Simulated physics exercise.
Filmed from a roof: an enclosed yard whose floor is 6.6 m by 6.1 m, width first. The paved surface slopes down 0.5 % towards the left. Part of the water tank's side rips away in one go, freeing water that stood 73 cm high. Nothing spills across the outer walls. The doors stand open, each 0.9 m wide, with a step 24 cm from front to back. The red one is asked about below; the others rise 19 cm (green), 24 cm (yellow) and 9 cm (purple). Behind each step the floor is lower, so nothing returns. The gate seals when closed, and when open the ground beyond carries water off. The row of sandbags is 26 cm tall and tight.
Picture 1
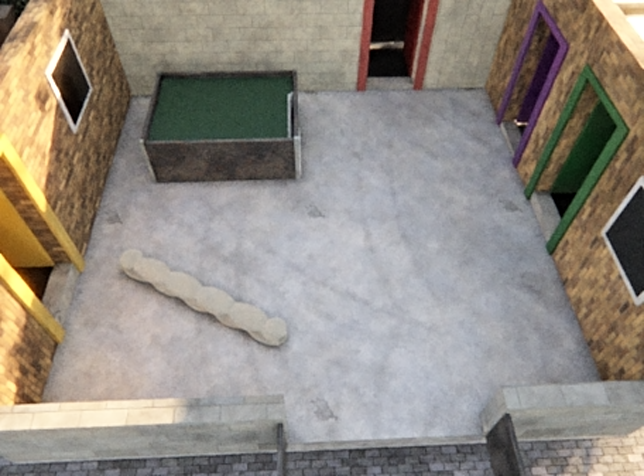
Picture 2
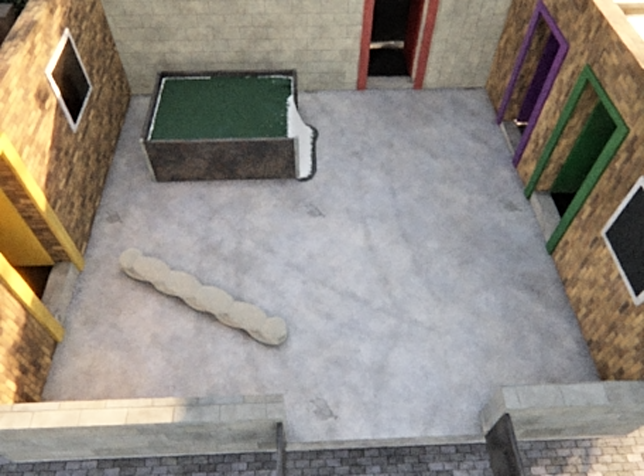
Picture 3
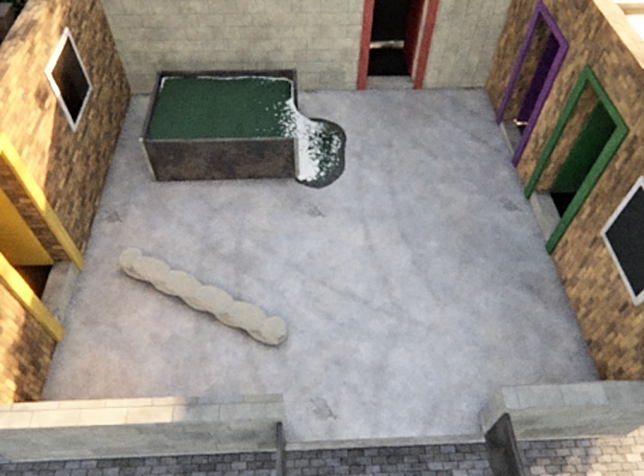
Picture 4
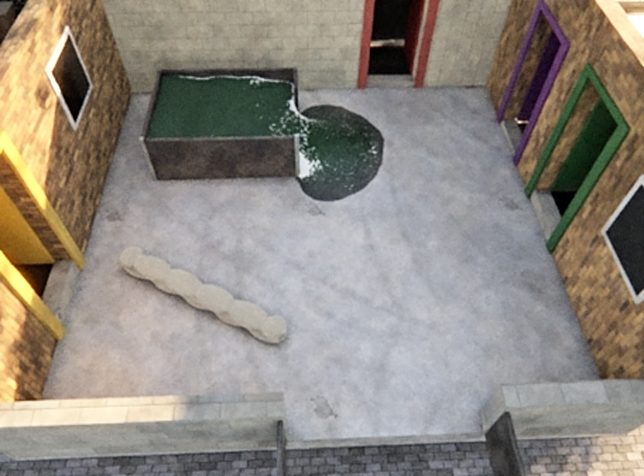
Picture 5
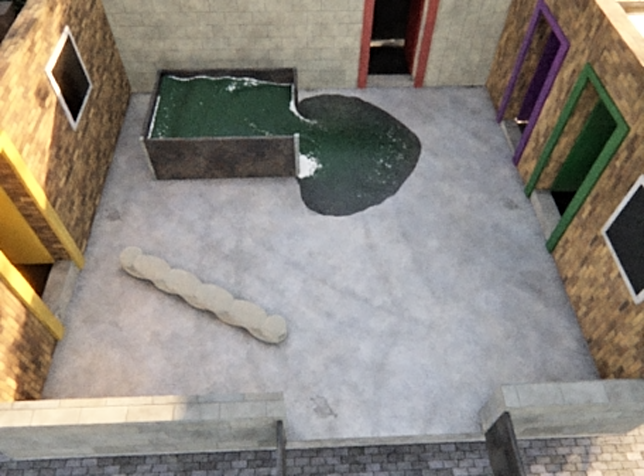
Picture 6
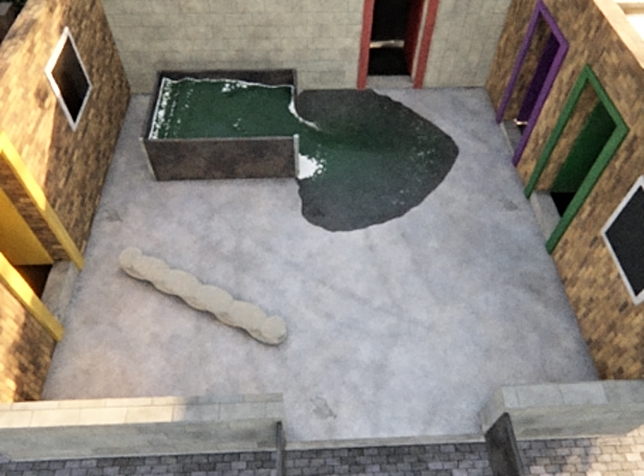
Dark green water bursting from the right side of a rectangular tank and spreading across the grey paved floor of a walled yard.
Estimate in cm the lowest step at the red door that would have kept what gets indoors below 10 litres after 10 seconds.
About 9.5 cm.
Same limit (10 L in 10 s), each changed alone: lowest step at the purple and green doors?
About 25 cm at purple and 19 cm at green.
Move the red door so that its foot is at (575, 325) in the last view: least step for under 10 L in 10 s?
Roughly 11.5 cm.
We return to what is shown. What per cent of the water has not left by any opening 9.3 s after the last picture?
Some 78 per cent remains.
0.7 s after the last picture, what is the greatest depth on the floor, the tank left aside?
Up to some 34 cm.
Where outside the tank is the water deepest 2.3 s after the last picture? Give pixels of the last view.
Near (596, 391).
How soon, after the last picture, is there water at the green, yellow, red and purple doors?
Green 0.7 s, yellow 6.5 s, red 0.1 s, purple 0.2 s.
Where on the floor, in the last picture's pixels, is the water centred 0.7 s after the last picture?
Near (289, 147).
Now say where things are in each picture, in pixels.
In the first frame, the water tank at (224, 108) is whole and still, 73 cm deep; the red door at (396, 40) is dry.
In the second frame, the front is at (314, 134), 0.3 m from the gap at (295, 141); 0.2 m2 of floor is wet, 73 cm left at the back.
In the third frame, the front is at (342, 140), 0.8 m from the gap at (295, 141); 0.9 m2 of floor is wet, 73 cm left at the back.
In the fourth frame, water pours out at (296, 141) and has run 1.4 m, to (379, 145); about 8 cm deep outside, 73 cm at the back.
In the fifth frame, water pours out at (295, 140) and has run 2.0 m, to (416, 151); about 6 cm deep outside, 69 cm at the back.
In the sixth frame, the front is at (451, 154), 2.6 m from the gap at (295, 141); 5.8 m2 of floor is wet, 61 cm left at the back; the red door at (396, 39), 2.4 m from the gap, is still 0.4 m from the nearest water.
Then, 0.7 s after the last picture water covers 35 % of the floor, deepest (34 cm) near (311, 155); 9 cm at the red door, 0 litres in over its 10 cm step.
Then, 2.3 s after the last picture water covers 45 % of the floor, deepest (32 cm) near (596, 391); 9 cm at the red door, 1 litre in over its 10 cm step.
Then, 9.3 s after the last picture water covers 95 % of the floor, deepest (9 cm) near (32, 429); 6 cm at the red door, 6 litres in over its 10 cm step.
At the red door as built, the water peaked near 12 cm, 4.1 s after the last picture.
With a step of 8.5 cm, 17 litres would have come in within the 10 s; with 11 cm, 3 litres. So under 10 litres takes about 9.5 cm.
